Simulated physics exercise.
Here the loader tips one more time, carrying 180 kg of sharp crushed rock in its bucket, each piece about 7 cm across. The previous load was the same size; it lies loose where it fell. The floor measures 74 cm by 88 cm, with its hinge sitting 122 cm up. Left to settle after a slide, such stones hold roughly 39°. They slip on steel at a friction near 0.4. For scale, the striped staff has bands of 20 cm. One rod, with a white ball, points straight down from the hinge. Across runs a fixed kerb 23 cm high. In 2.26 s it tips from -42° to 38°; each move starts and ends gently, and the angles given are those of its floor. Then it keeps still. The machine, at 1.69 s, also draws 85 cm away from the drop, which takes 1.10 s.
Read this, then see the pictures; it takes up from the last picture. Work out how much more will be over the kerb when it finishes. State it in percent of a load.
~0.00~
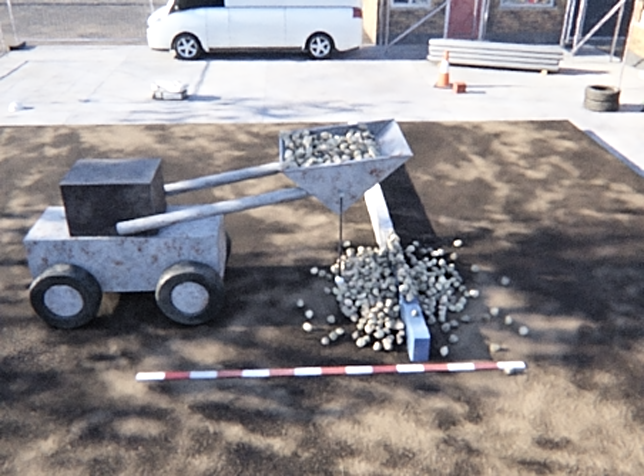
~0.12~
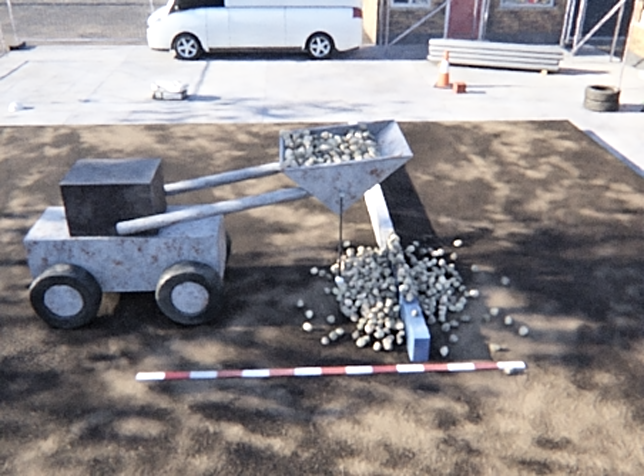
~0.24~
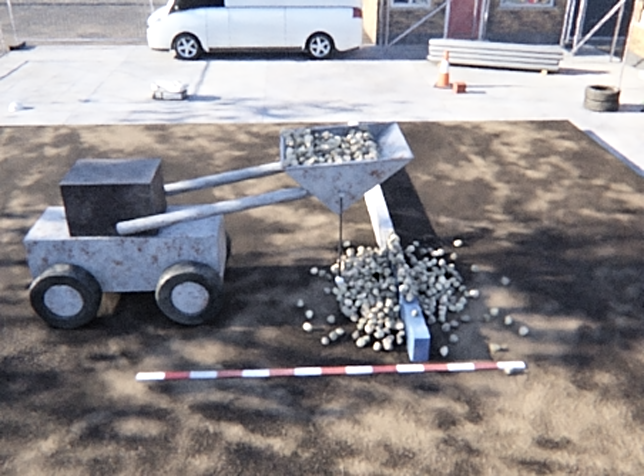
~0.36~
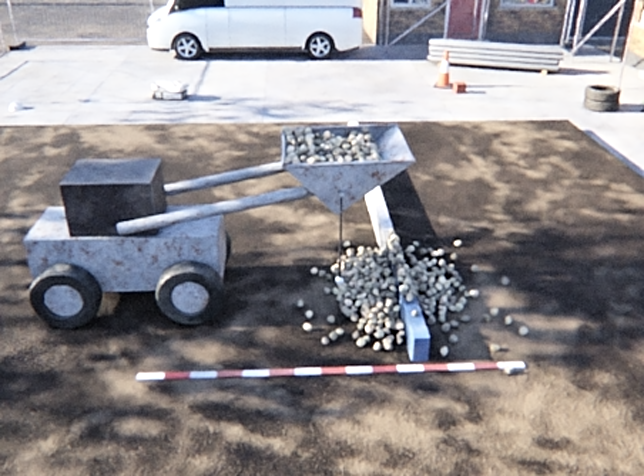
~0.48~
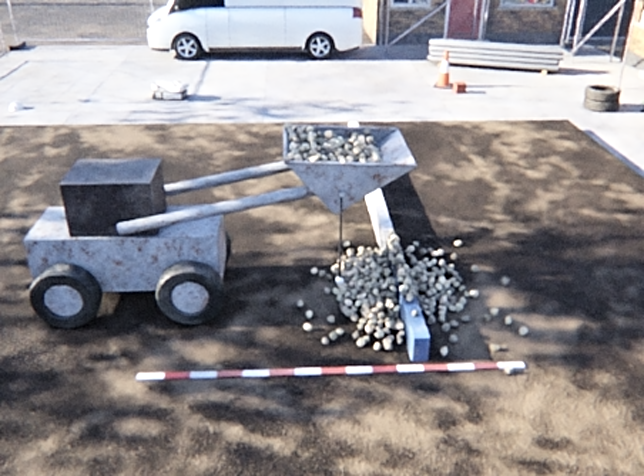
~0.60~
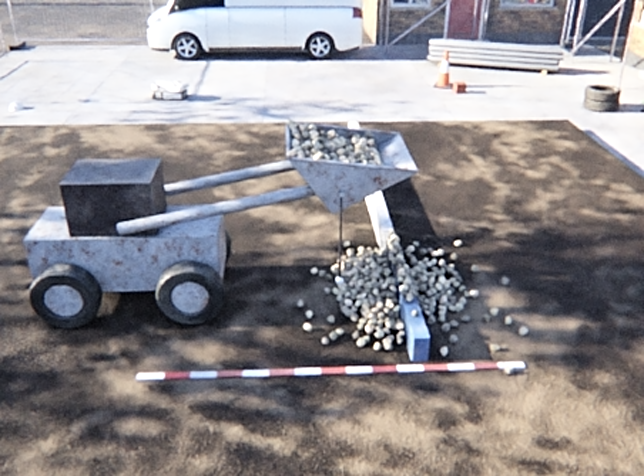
Around 21 out of 100.
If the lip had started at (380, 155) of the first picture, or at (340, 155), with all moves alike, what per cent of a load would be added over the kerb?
About 0 and 0 per cent.
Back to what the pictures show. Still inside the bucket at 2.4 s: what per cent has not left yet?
5 %.
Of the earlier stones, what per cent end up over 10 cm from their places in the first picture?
Close to 5 in a hundred of them.
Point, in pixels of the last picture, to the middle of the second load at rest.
Middle: Approx. (371, 281) px.
After 1.7 s the floor is at 25°; in per cent of one load, 100 in the bucket, 76 on this side of the kerb, 25 over the kerb; the foremost stones are at (490, 294).
After 2.4 s the floor is at 38°; in per cent of one load, 3 in the bucket, 153 on this side of the kerb, 44 over the kerb; the foremost stones are at (489, 291).
After 3.2 s the floor is at 38°; in per cent of one load, 0 in the bucket, 154 on this side of the kerb, 46 over the kerb; the foremost stones are at (505, 292).
After 5.7 s the floor is at 38°; in per cent of one load, 0 in the bucket, 154 on this side of the kerb, 46 over the kerb; the foremost stones are at (505, 292). Net gain over the kerb, 21.
